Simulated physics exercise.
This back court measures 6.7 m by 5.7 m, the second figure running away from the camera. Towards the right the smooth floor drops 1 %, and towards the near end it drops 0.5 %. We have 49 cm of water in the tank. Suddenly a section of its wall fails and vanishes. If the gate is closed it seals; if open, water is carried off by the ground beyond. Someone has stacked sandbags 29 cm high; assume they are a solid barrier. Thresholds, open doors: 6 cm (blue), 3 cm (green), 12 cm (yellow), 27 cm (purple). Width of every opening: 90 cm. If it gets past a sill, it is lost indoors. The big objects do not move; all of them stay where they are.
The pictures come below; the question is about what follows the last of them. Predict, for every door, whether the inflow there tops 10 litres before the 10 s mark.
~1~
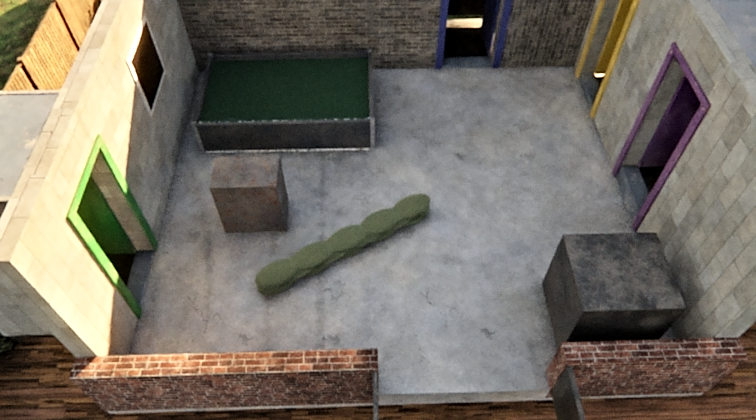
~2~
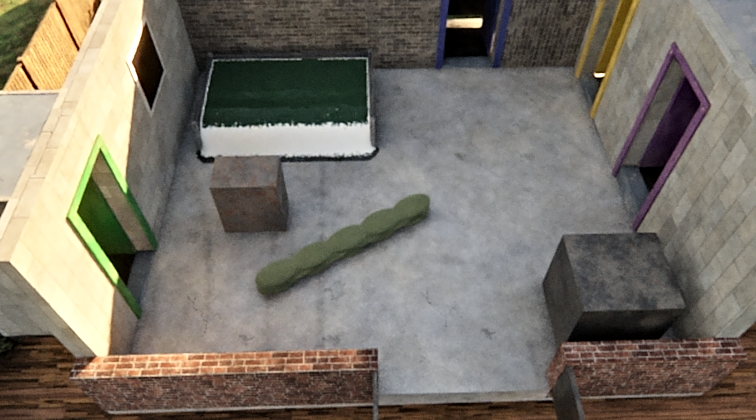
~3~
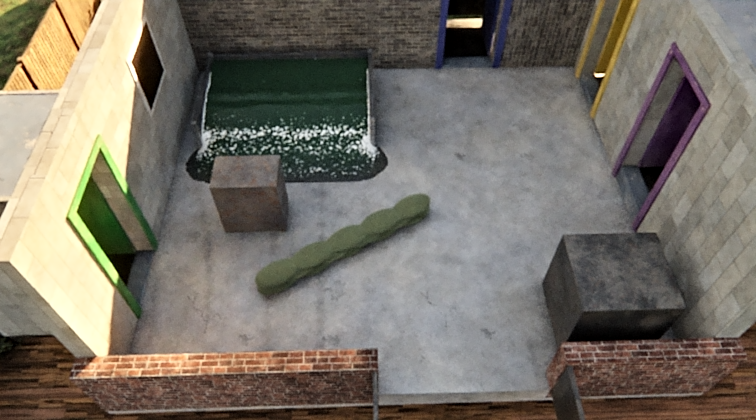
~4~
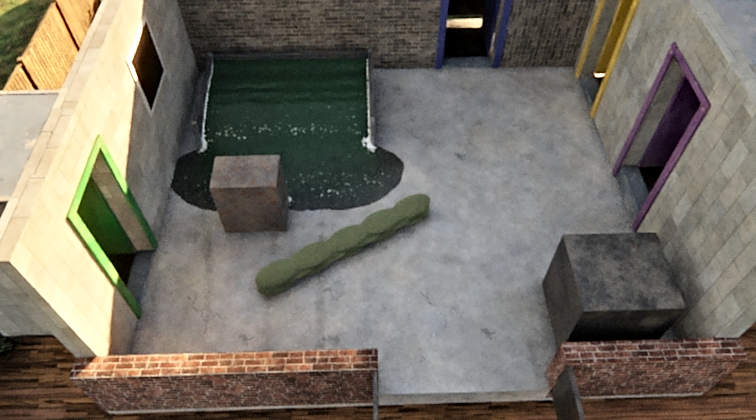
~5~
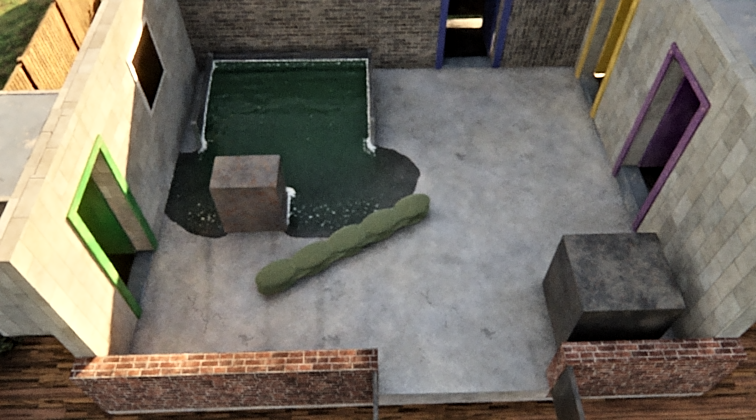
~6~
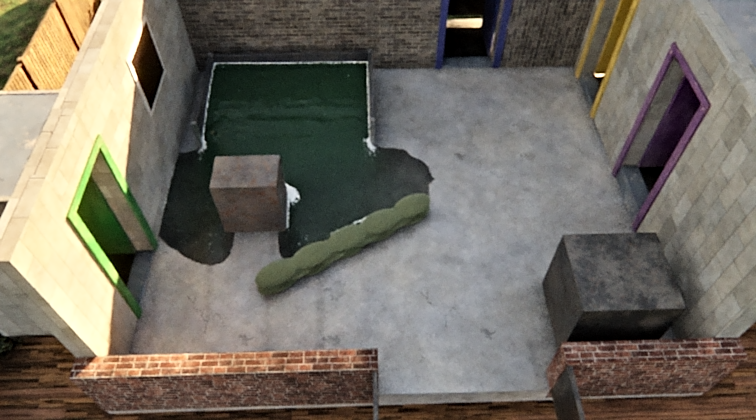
Prediction: At the blue door it falls short of 10 litres; at the green door it tops 10 litres; at the yellow door it falls short of 10 litres; at the purple door it falls short of 10 litres.
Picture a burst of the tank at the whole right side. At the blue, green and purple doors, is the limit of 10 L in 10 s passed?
So blue tops it, green stays lower, purple stays lower.
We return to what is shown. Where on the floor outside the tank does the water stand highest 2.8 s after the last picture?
Spot: Approx. (124, 381).
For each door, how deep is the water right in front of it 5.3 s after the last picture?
In cm: Blue 3, green 8, yellow 10, purple 6.
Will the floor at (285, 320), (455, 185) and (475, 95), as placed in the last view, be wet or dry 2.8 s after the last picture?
First spot soaked, second soaked, third soaked.
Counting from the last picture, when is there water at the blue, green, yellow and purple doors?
Blue: 2.8 s; green: 0.3 s; yellow: 3.0 s; purple: 2.6 s.
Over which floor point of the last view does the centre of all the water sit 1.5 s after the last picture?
About (283, 188).
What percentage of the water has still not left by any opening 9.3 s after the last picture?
I'd put it at some 88 percent still there.
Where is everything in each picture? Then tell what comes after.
The first picture shows the tank at (288, 90) is whole and still, 49 cm deep.
In the second picture, water pours out at (287, 141) and has run 1.3 m, to (203, 155); typically 4 cm deep outside, 49 cm at the tank's back.
In the third picture, the front is at (192, 167), 1.5 m from the gap at (287, 142); 1.5 m2 of floor is under water; 49 cm left at the back of the tank.
In the fourth picture, the front is at (174, 176), 1.8 m from the gap at (287, 142); 3.2 m2 of floor is under water; 47 cm left at the back of the tank.
In the fifth picture, water pours out at (287, 142) and has run 2.0 m, to (395, 206); typically 7 cm deep outside, 41 cm at the tank's back.
In the sixth picture, the front is at (191, 252), 2.3 m from the gap at (287, 142); 5.2 m2 of floor is under water; 43 cm left at the back of the tank.
Then, 0.7 s after the last picture water covers 25 % of the floor and is deepest (40 cm) near (340, 238); blue door not reached, green door 10 cm at the sill, 0 L in, yellow door not reached, purple door not reached.
Then, 1.5 s after the last picture water covers 35 % of the floor and is deepest (42 cm) near (124, 381); blue door not reached, green door 12 cm at the sill, 15 L in, yellow door not reached, purple door not reached.
Then, 2.8 s after the last picture water covers 65 % of the floor and is deepest (25 cm) near (124, 381); blue door 1 cm at the sill, 0 L in, green door 14 cm at the sill, 93 L in, yellow door not reached, purple door 7 cm at the sill, 0 L in.
Then, 5.3 s after the last picture water covers 90 % of the floor and is deepest (12 cm) near (201, 379); blue door 3 cm at the sill, 0 L in, green door 8 cm at the sill, 155 L in, yellow door 10 cm at the sill, 1 L in, purple door 6 cm at the sill, 0 L in.
Then, 9.3 s after the last picture water covers 85 % of the floor and is deepest (12 cm) near (684, 366); blue door 5 cm at the sill, 1 L in, green door 4 cm at the sill, 178 L in, yellow door 9 cm at the sill, 1 L in, purple door 8 cm at the sill, 0 L in.
